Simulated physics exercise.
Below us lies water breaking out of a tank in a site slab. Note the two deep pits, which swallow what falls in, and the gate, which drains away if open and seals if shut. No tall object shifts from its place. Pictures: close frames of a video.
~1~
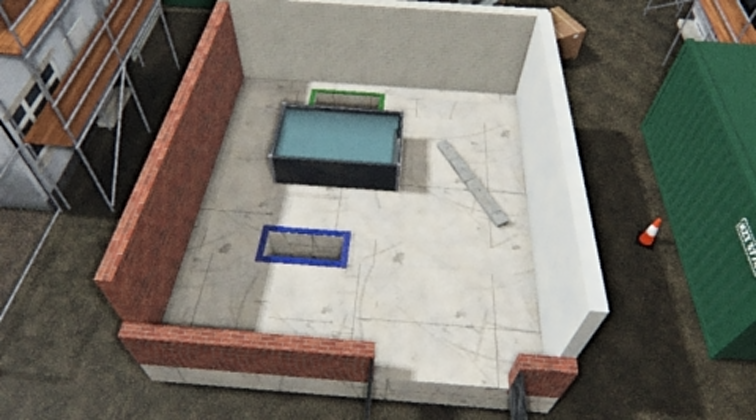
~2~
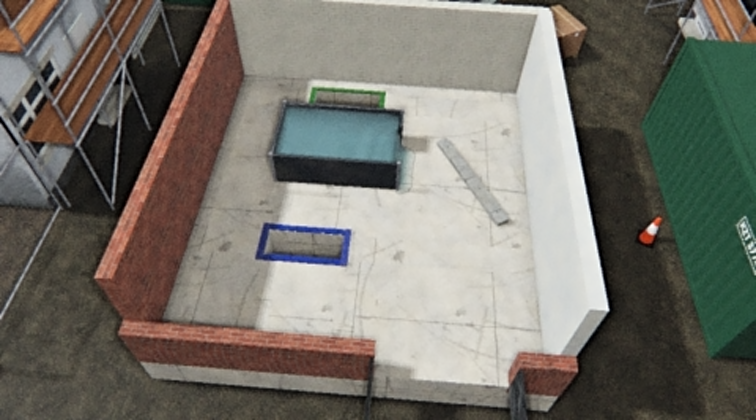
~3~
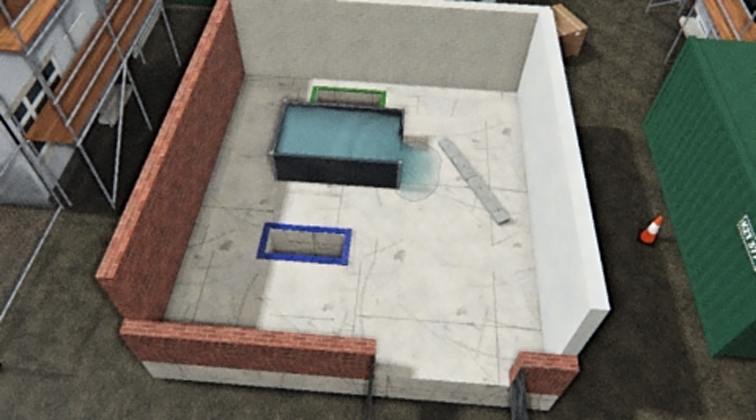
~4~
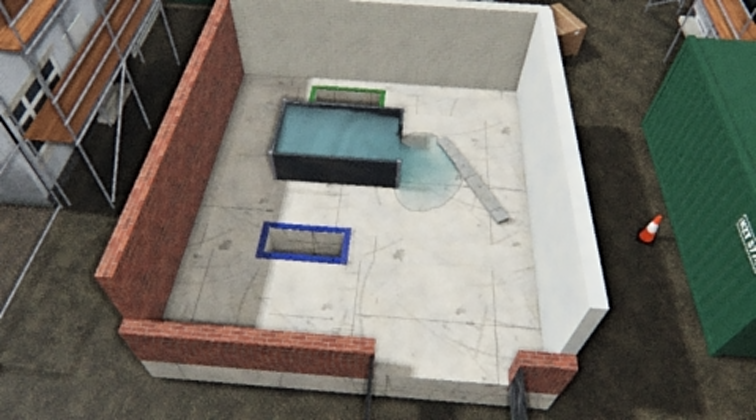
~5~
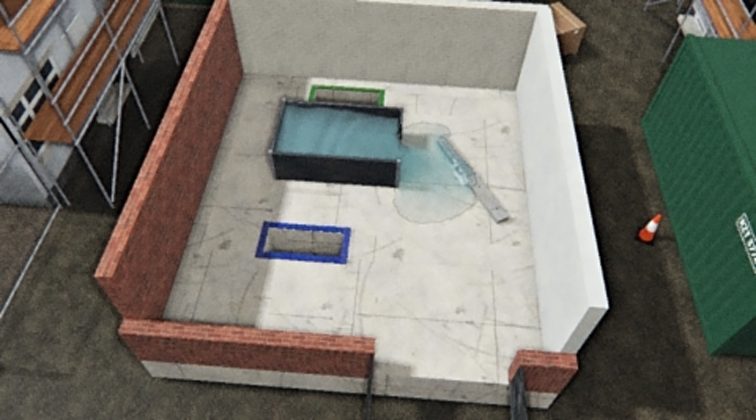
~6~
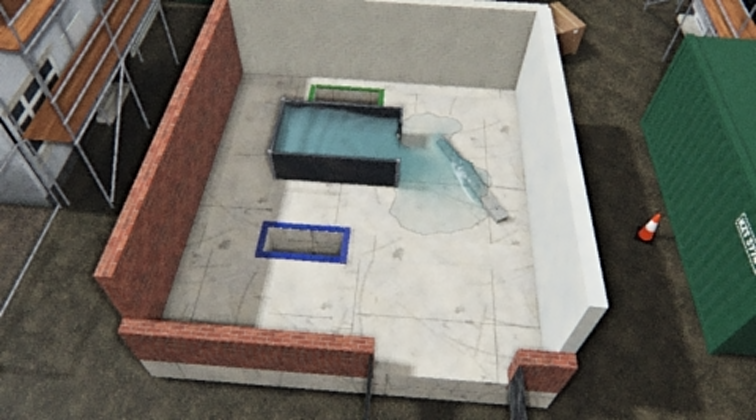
Water sat still in a dark tank on a walled concrete slab, then poured out through a gap in its right side, spreading across the floor and over a slanted grey strip.
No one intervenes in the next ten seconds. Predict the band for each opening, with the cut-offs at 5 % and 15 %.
At the end, gate: Greater than fifteen per cent, blue pit: Smaller than five per cent, green pit: Five per cent up to fifteen.
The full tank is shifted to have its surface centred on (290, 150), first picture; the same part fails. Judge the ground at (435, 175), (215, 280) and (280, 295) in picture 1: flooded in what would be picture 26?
Taking them as they were asked, they come out soaked, bone dry, bone dry.
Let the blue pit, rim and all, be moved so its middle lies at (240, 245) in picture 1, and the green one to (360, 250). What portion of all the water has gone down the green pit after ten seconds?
Share for the green pit: 0 percent.
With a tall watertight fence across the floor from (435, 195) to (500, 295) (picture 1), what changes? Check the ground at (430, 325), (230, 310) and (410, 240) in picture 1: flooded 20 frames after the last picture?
Point by point: First swamped, next spared, last swamped.
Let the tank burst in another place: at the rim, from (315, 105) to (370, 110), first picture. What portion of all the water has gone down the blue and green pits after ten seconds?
The blue pit gets 0 per cent and the green pit 80 per cent.
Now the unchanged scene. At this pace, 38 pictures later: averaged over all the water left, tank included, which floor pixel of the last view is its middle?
Centre: Close to (422, 193).
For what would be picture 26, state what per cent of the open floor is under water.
40 %.
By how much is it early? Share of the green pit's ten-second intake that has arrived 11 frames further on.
It would be roughly 0 percent of the ten-second total.
A moment on, water covers 25 % of the floor; the gate 0 %, the blue pit 0 %, the green pit 0 %.
Next, water covers 35 % of the floor; the gate 0 %, the blue pit 0 %, the green pit 0 %.
Then, water covers 40 % of the floor; the gate 4 %, the blue pit 0 %, the green pit 0 %.
Later, water covers 55 % of the floor; the gate 22 %, the blue pit 0 %, the green pit 4 %.
In the end, water covers 65 % of the floor; the gate 39 %, the blue pit 0 %, the green pit 10 %.
